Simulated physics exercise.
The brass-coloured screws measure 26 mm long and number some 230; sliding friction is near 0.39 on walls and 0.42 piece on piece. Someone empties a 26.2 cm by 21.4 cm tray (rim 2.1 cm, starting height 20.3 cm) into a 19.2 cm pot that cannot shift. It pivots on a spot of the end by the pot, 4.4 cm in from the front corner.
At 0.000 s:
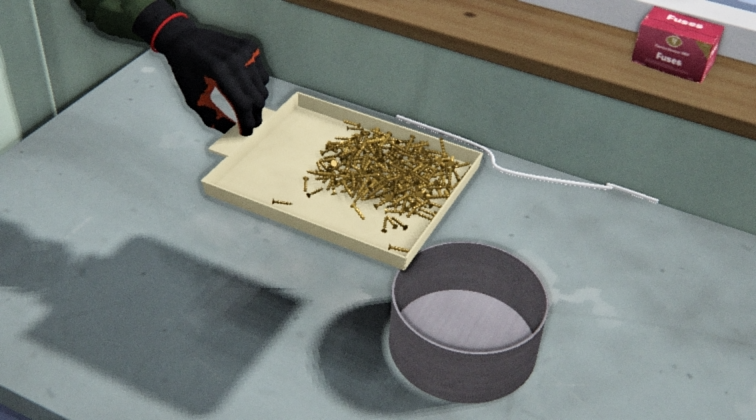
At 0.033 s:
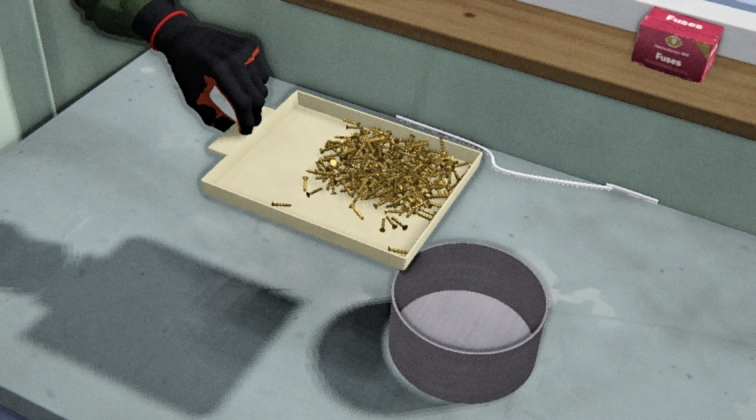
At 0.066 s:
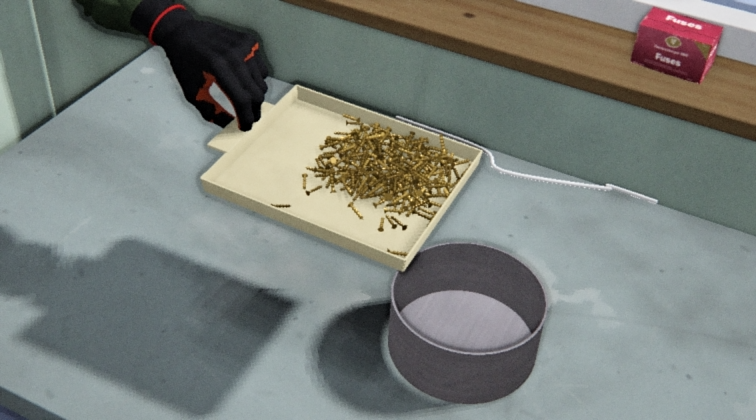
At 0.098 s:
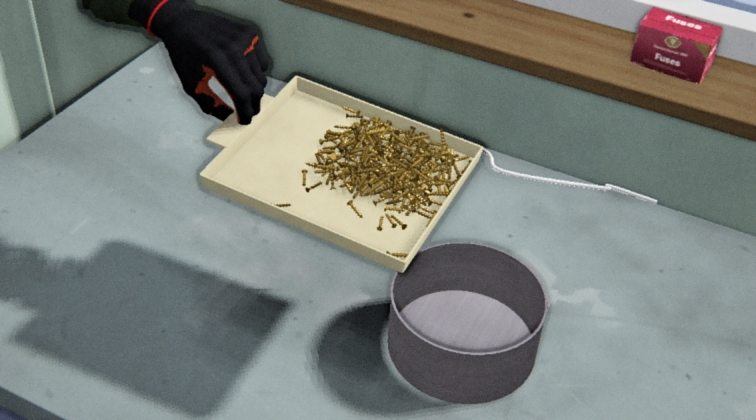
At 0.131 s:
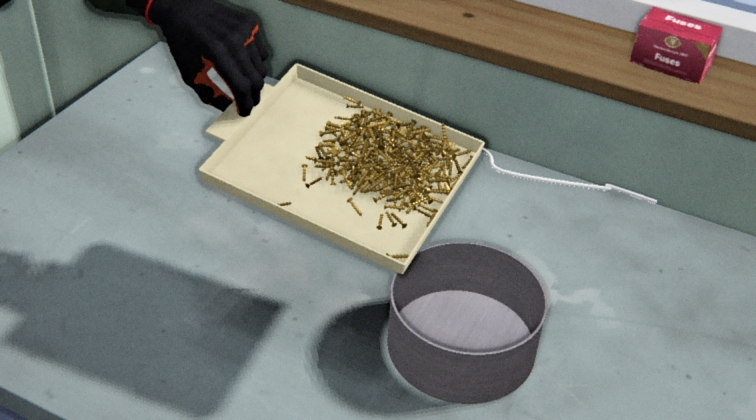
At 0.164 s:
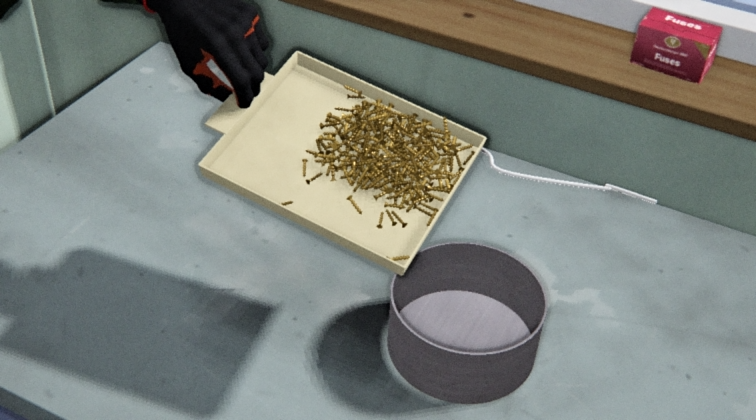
A cream tray holding a heap of brass-coloured screws slowly tilts toward the round grey pot at its right, as a black-gloved hand raises its far left end; the screws stay heaped and the pot stays still.
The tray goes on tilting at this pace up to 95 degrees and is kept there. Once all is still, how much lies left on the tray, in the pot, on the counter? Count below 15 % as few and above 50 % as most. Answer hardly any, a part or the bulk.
Tray: Hardly any, pot: Hardly any, counter: The bulk.
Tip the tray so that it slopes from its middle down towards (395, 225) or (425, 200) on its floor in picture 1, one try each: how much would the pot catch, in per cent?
Some 35 and 80 per cent.
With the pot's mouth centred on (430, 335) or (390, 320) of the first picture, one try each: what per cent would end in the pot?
About 90 and 75 per cent.
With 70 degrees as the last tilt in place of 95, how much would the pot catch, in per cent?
It would be near 0 per cent.
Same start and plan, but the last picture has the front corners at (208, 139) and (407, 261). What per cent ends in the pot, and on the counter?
Pot 65, counter 35.
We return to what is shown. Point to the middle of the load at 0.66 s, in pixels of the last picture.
Near (403, 281).
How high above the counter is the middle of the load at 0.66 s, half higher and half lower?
Some 20 cm.
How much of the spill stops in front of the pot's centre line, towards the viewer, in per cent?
Roughly 100 per cent.
After 0.46 s, tilt 54 degrees; the tray holds 100 %, the pot 0 %.
After 0.66 s, tilt 81 degrees; the tray holds 65 %, the pot 0 %.
After 0.97 s, tilt 95 degrees; the tray holds 0 %, the pot 0 %.
In the end, at 1.8 s, tray 0 %, pot 0 %, counter 100 %.
